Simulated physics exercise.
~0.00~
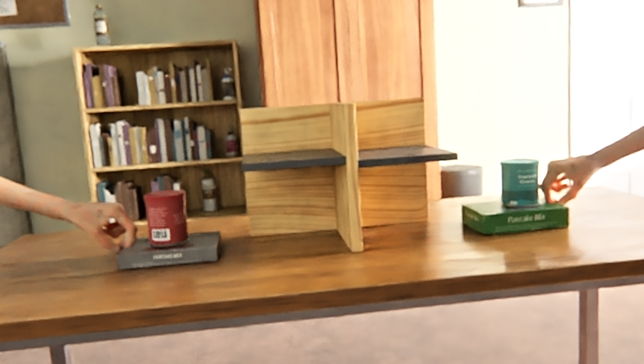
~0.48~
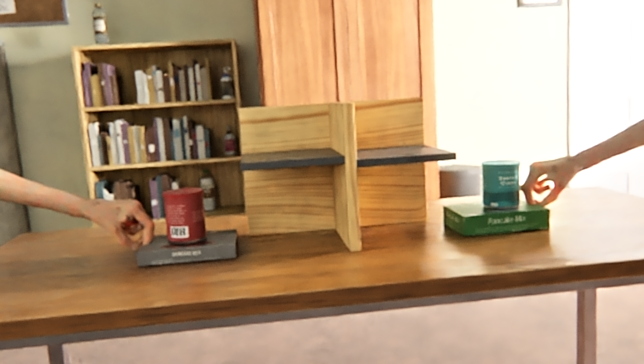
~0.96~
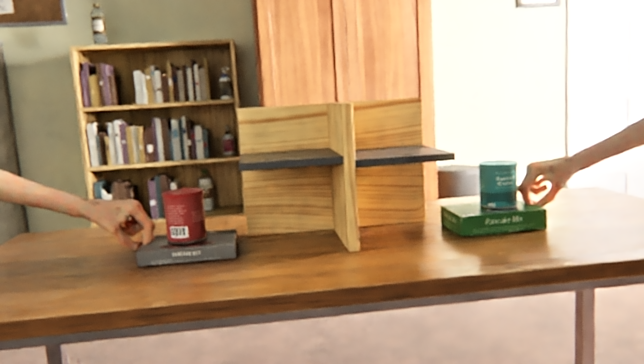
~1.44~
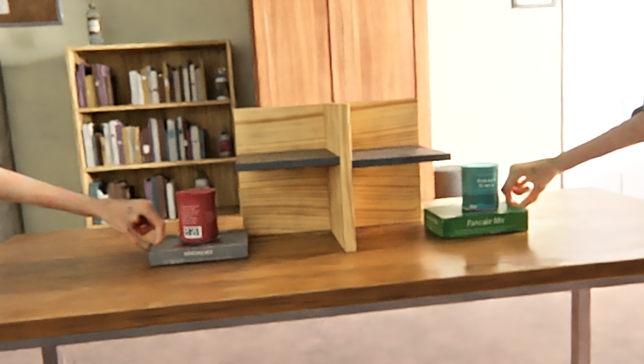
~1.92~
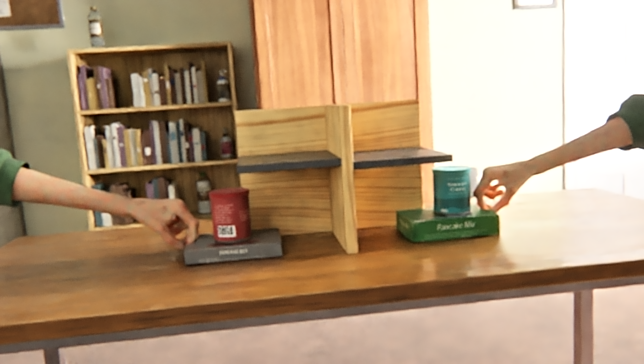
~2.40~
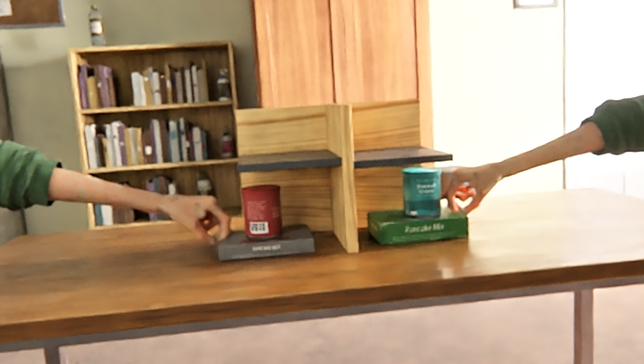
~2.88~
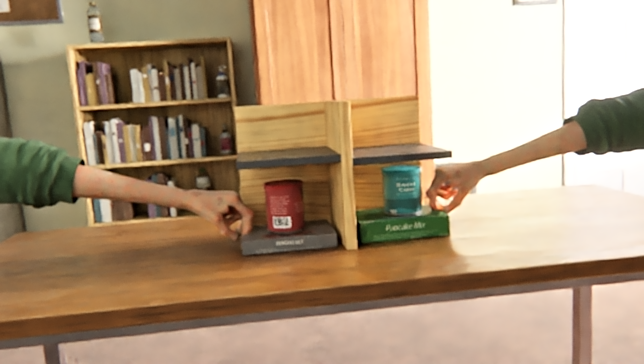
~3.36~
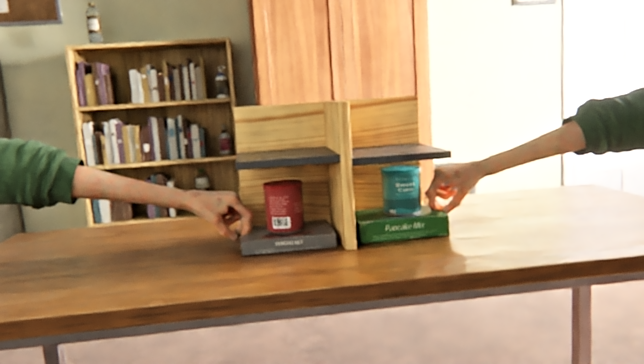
We see two hands on a wooden table slowly push a red tin on a grey packet rightward and a turquoise pot on a green packet leftward, until both containers pass upright beneath the low shelves and rest on either side of the central divider.
